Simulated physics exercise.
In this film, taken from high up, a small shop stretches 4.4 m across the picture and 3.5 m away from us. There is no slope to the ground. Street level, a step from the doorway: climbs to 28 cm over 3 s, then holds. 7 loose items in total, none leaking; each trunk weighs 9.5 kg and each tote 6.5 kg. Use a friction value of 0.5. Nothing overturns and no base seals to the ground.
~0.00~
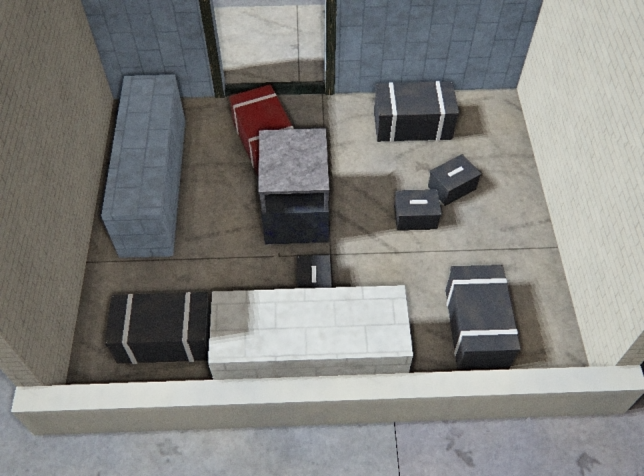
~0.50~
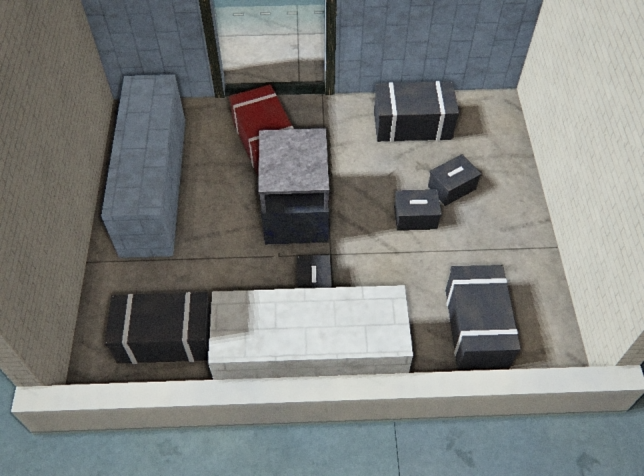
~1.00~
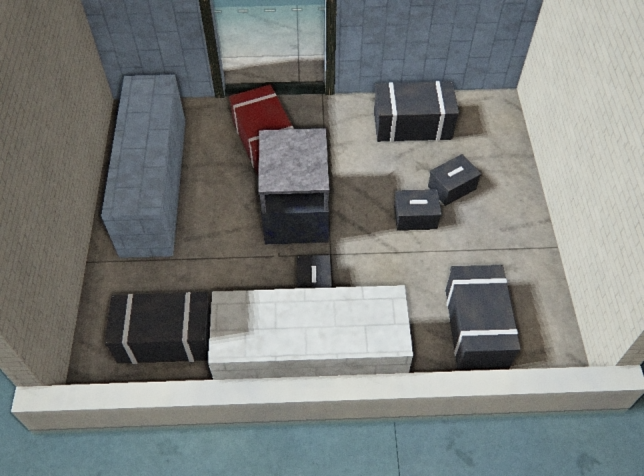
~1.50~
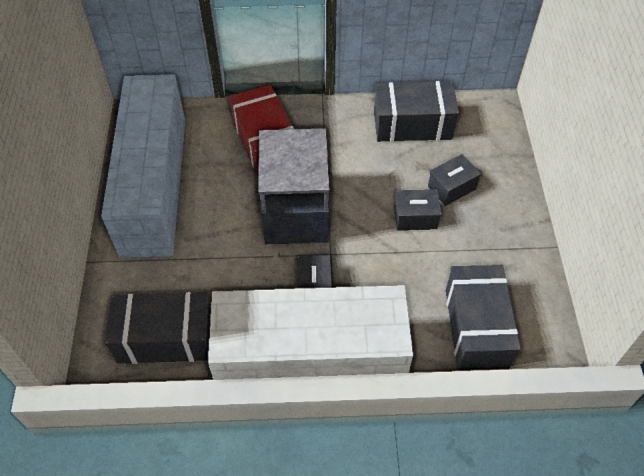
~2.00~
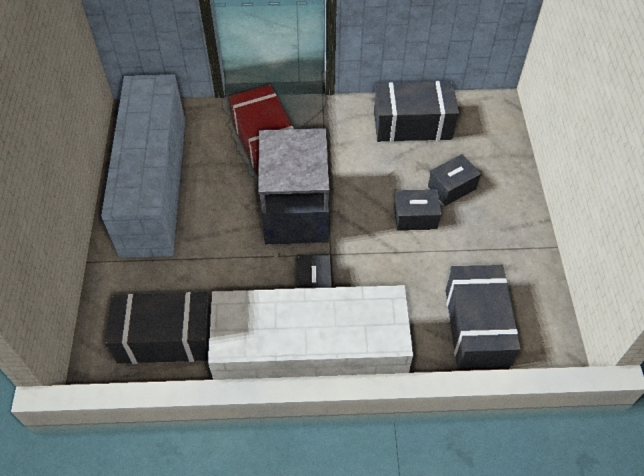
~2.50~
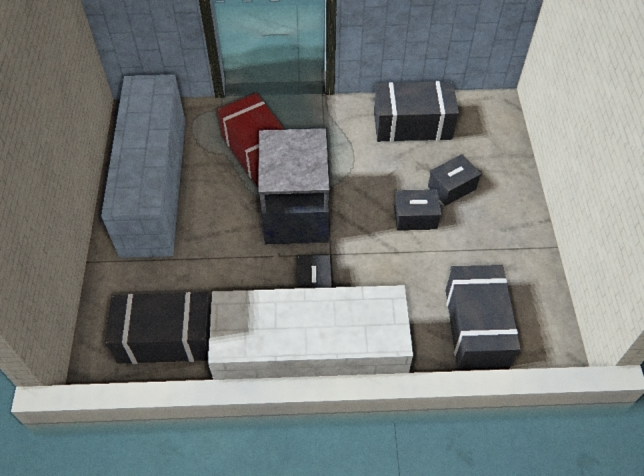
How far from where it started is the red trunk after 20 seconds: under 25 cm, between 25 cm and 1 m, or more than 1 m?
It should cover a short stretch.
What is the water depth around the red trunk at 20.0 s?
The depth there is around 24 cm.
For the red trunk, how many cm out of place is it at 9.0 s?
About 60 cm by then.
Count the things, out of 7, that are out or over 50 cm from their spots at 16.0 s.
Tally at that time: 6.
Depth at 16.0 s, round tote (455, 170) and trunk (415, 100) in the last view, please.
Some 28 cm at the first, some 19 cm at the second.
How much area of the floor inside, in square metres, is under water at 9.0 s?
Roughly 13 m2 of it is wet.
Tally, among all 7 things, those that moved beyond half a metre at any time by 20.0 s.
Count: 7.
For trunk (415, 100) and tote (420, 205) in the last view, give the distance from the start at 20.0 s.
Shifts: 80 cm / 140 cm.
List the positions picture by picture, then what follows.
The first picture shows the red trunk at (263, 117), on the bottom; water covers 0.0 m2; 0 of 7 have shifted.
The second picture shows the red trunk at (263, 117), on the bottom; 0.0 m2 under water; 0 of 7 have shifted.
The third picture shows the red trunk at (263, 117) rests on the ground; 0.0 m2 under water; 0 of 7 have shifted.
The fourth picture shows the red trunk at (263, 117) rests on the ground; water covers 0.0 m2; 0 of 7 have shifted.
The fifth picture shows the red trunk at (263, 117) rests on the ground; water covers 0.4 m2; 0 of 7 have shifted.
The sixth picture shows the red trunk at (255, 127) rests on the ground, 15 cm from its start; water covers 1.4 m2; 1 of 7 have shifted.
After 4.0 s the red trunk is near (219, 144), 0.6 m from its start, afloat; 1 afloat.
After 9.0 s the red trunk is near (218, 142), 0.6 m from its start, afloat; 7 afloat.
After 16.0 s the red trunk is near (217, 138), 0.6 m from its start, afloat; 7 afloat.
After 20.0 s the red trunk is near (217, 134), 0.6 m from its start, afloat; 7 afloat.
